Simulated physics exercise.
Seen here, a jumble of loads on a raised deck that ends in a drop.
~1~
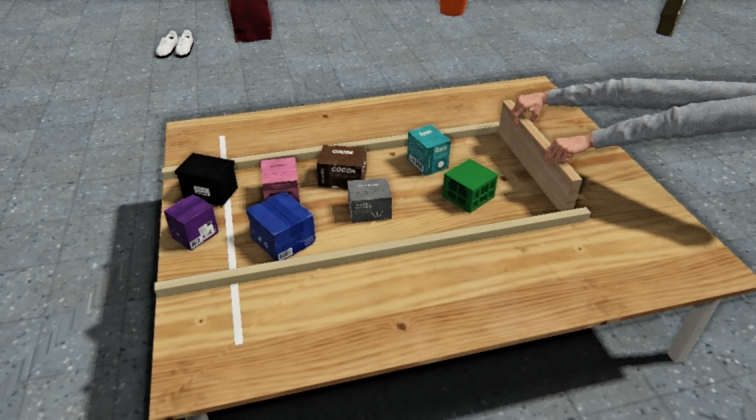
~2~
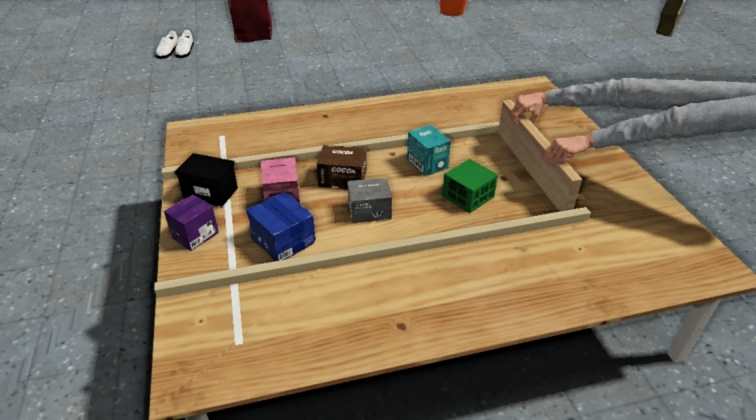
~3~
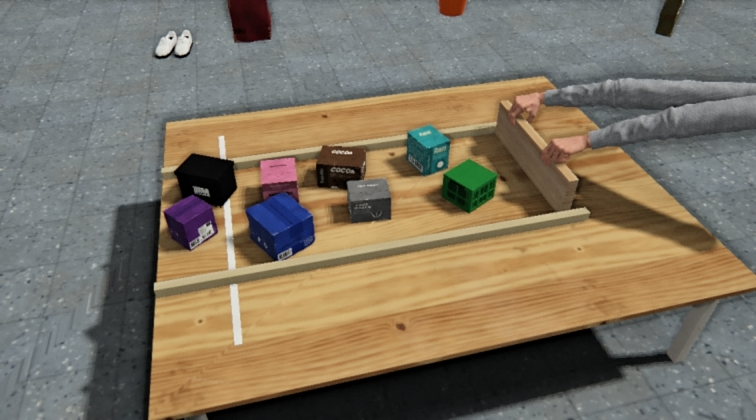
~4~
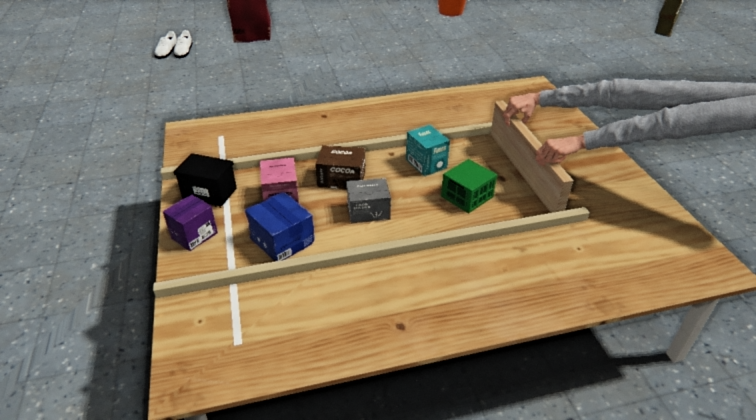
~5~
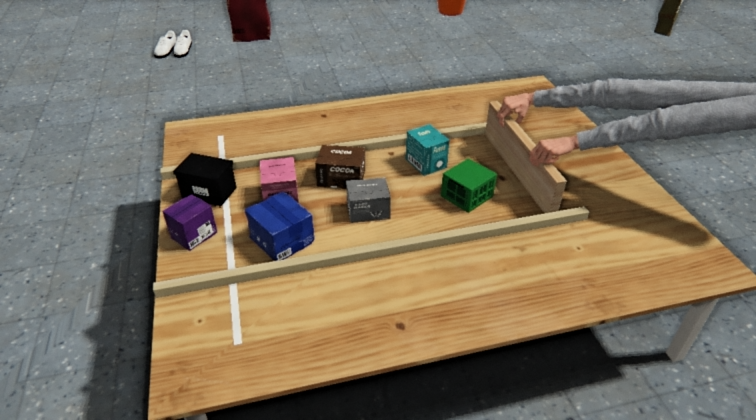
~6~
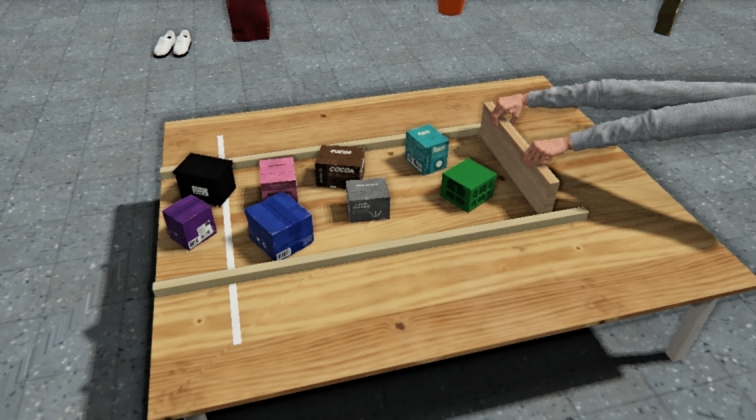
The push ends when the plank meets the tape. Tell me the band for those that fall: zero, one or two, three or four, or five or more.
The number that fall off is three or four.
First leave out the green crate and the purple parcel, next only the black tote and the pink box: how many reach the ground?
2 in the first case, 2 in the second.
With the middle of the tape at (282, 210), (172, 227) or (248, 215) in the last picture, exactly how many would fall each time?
Try by try, 2, 8 and 4.
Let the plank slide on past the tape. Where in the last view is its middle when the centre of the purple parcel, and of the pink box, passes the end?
About (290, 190), and (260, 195) for the other.
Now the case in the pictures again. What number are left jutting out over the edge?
Overhanging: 2.
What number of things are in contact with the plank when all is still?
It touches 2.
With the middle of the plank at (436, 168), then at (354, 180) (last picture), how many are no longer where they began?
By then 2, and 6.
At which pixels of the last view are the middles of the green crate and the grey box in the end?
First (205, 221), then (160, 232).
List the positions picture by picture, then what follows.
Purple parcel (192, 222); black tote (208, 180); blue parcel (281, 226); plank (535, 154); tape (229, 218), in the first picture.
Black tote (208, 180); plank (535, 154), in the second picture.
Blue parcel (281, 227); turquoise box (428, 150), in the third picture.
Purple parcel (191, 223); green crate (469, 186), in the fourth picture.
Black tote (207, 180); pink box (279, 183), in the fifth picture.
Purple parcel (190, 222); black tote (206, 180); blue parcel (280, 226); plank (515, 156); tape (227, 218), in the sixth picture.
Soon after, none off yet; purple parcel at rest near (190, 222); black tote at rest near (206, 180); blue parcel at rest near (280, 226).
After that, none off yet; purple parcel at rest near (190, 222); black tote displaced a little near (189, 180); blue parcel displaced about its own width near (231, 238).
In the end, the number that fall off is three or four; gone, pink box, blue parcel, black tote and purple parcel.
